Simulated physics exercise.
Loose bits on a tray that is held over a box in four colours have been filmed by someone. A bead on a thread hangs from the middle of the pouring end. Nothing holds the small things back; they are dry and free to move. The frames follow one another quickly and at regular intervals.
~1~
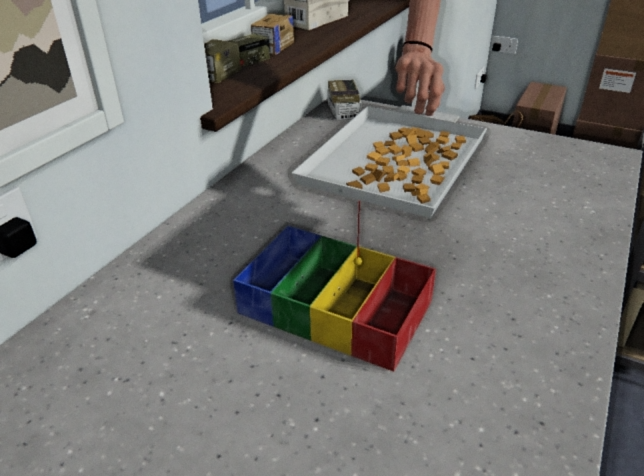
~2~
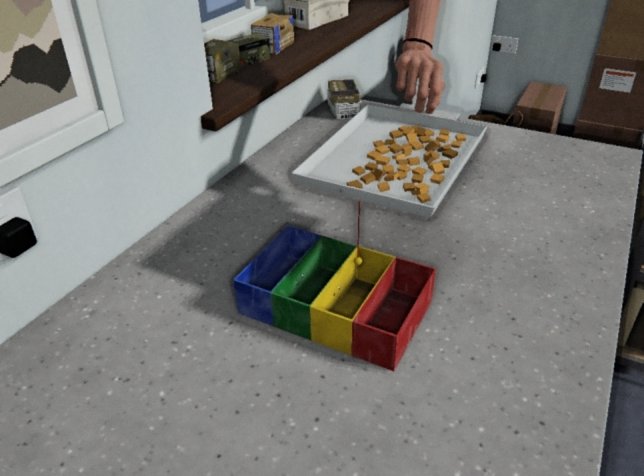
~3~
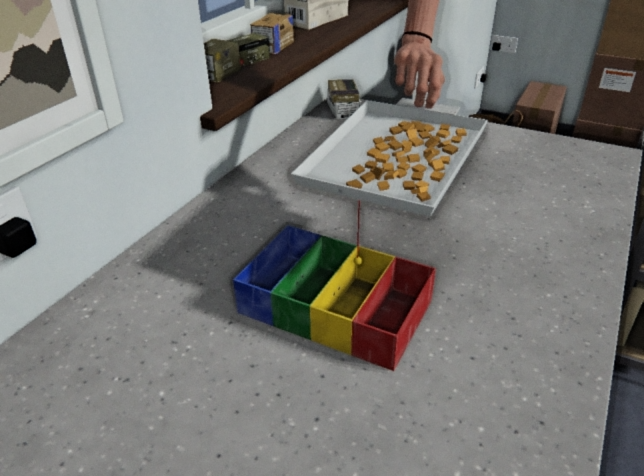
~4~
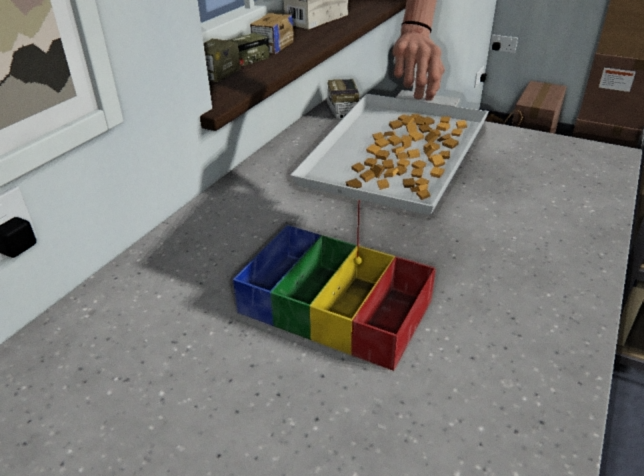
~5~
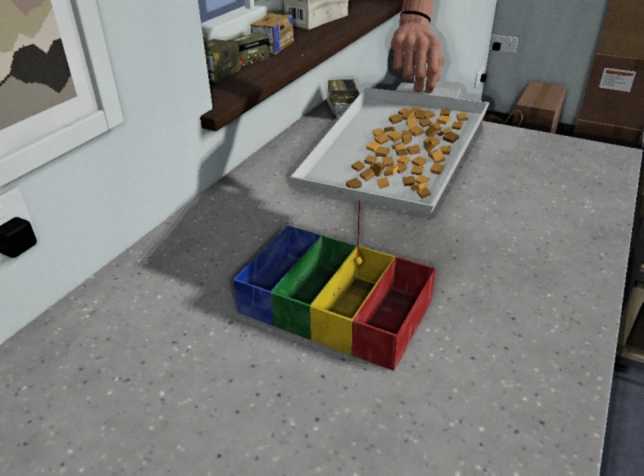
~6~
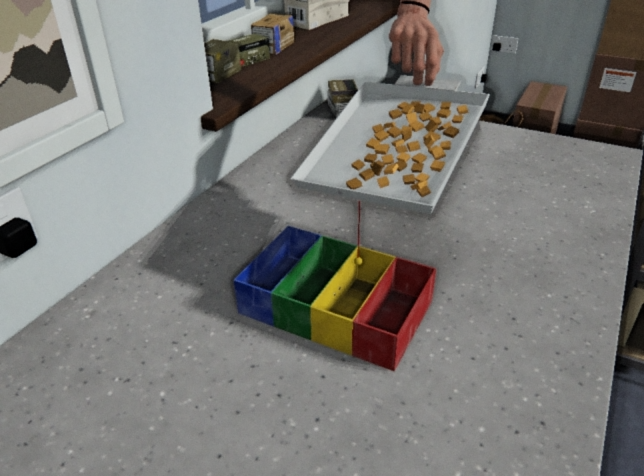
At the start, a hand holds the far end of a pale tray of cereal squares, its near edge level above a box with blue, green, yellow and red cells. The hand then slowly raises the far end, and the near edge tips slightly lower at its left corner, while the squares barely shift.
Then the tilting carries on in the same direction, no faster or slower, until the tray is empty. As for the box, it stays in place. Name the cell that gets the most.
Green.
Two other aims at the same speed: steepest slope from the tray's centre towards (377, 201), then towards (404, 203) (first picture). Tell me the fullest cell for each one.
The cell in red, then the cell in red.
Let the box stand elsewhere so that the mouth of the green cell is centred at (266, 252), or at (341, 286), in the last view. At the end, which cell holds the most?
Try 1 - the yellow one. Try 2 - that blue cell.
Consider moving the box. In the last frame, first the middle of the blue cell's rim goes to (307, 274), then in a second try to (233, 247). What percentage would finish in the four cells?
In order: 70 per cent and 90 per cent.
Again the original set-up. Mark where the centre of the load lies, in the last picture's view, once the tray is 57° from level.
In the last view the centre sits at roughly (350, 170).
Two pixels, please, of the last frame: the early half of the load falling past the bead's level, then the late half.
Earlier portion about (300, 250); later portion about (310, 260).
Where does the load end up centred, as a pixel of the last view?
Resting centre, last frame: Roughly (305, 305).
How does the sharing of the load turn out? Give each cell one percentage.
Looks like the blue cell ends near 30 %, the green cell near 50 %, the yellow cell near 20 %, and the red cell near 0 %.
Soon, tray tipped steeply; nearly all on the tray; a stray few falling or outside the box.
A while on, tray tipped right over; most on the tray; a small part in the blue cell; a stray few in the green cell; a small part falling or outside the box.
Towards the end, tray tipped past a quarter turn; about half in the green cell; about a third in the blue cell; about a quarter in the yellow cell.
Finally, tray tipped past a quarter turn; about half in the green cell; about a third in the blue cell; about a quarter in the yellow cell; none in the red cell.
